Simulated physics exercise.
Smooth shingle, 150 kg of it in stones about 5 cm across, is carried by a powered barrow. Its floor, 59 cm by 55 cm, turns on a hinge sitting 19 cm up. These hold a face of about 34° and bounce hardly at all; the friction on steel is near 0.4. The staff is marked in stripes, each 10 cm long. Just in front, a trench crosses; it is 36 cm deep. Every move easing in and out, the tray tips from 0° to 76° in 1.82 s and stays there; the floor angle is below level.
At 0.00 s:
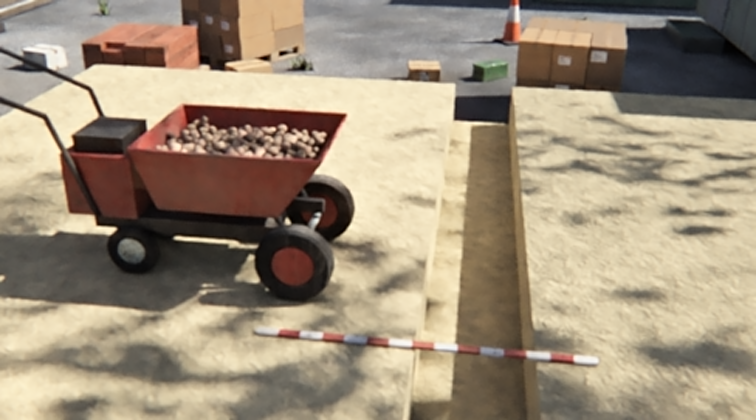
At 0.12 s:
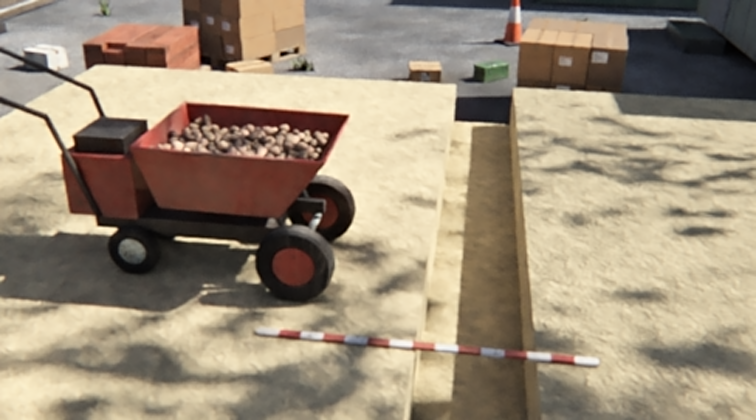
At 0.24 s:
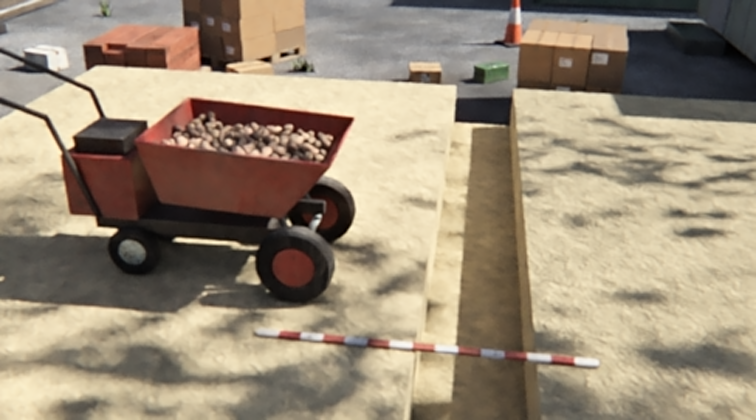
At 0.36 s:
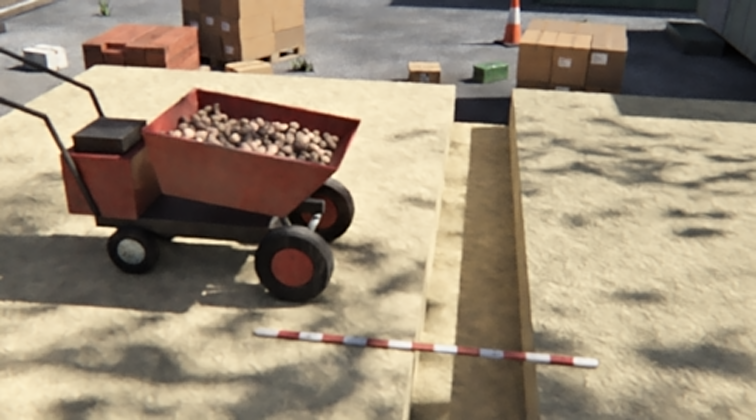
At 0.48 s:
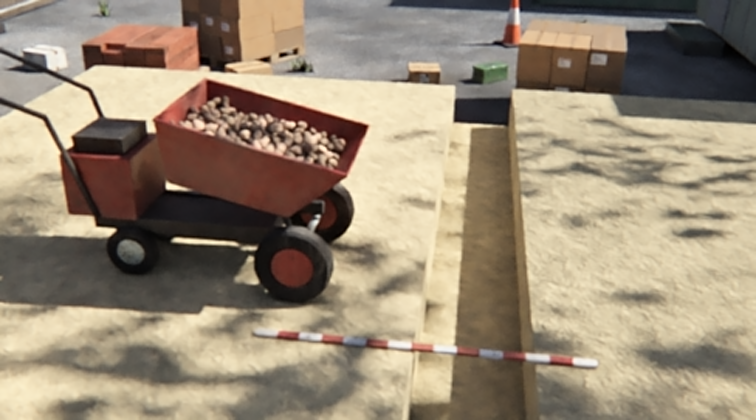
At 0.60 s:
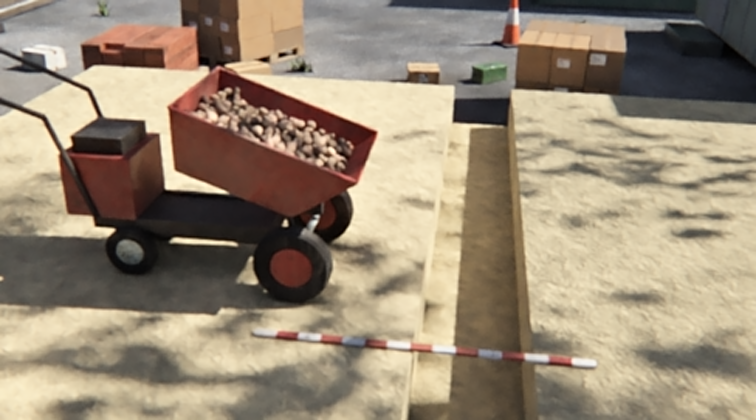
A red barrow's tray of smooth stones tilts steadily toward the trench on the right.
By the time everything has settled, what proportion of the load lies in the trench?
About 100 percent of the load.
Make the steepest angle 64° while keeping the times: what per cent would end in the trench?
With that change, near 100 per cent.
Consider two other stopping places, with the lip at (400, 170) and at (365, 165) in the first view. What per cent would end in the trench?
60 % and 100 %.
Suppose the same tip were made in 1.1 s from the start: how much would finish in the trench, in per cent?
Close to 100 per cent then.
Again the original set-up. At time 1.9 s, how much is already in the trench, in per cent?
Approx. 70 % of the load.
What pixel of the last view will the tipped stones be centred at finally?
About (477, 331).
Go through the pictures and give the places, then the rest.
In the first picture, lip at (321, 163), floor tilted 0°, highest stones at (222, 136).
In the second picture, lip at (324, 164), floor tilted 1°, highest stones at (213, 134); the stones move at 0.1 m/s on average.
In the third picture, lip at (330, 167), floor tilted 4°, highest stones at (203, 130); the stones move at 0.3 m/s on average.
In the fourth picture, lip at (337, 170), floor tilted 8°, highest stones at (199, 120); the stones move at 0.4 m/s on average.
In the fifth picture, the tray is at 13°, its lip at (347, 176); the top of the load is at (208, 111); the stones move at 0.4 m/s on average.
In the sixth picture, the tray is at 19°, its lip at (358, 183); the top of the load is at (220, 102); the stones move at 0.5 m/s on average.
After 1.4 s the floor is at 64°; 98 % in the tray, 1 % short of the trench, 1 % in the trench; the foremost stones are at (439, 252).
After 1.9 s the floor is at 76°; 29 % in the tray, 70 % in the trench; the foremost stones are at (518, 339).
After 2.3 s the floor is at 76°; 8 % in the tray, 92 % in the trench; the foremost stones are at (519, 334).
After 4.2 s the floor is at 76°; 0 % in the tray, 100 % in the trench; the foremost stones are at (517, 310).
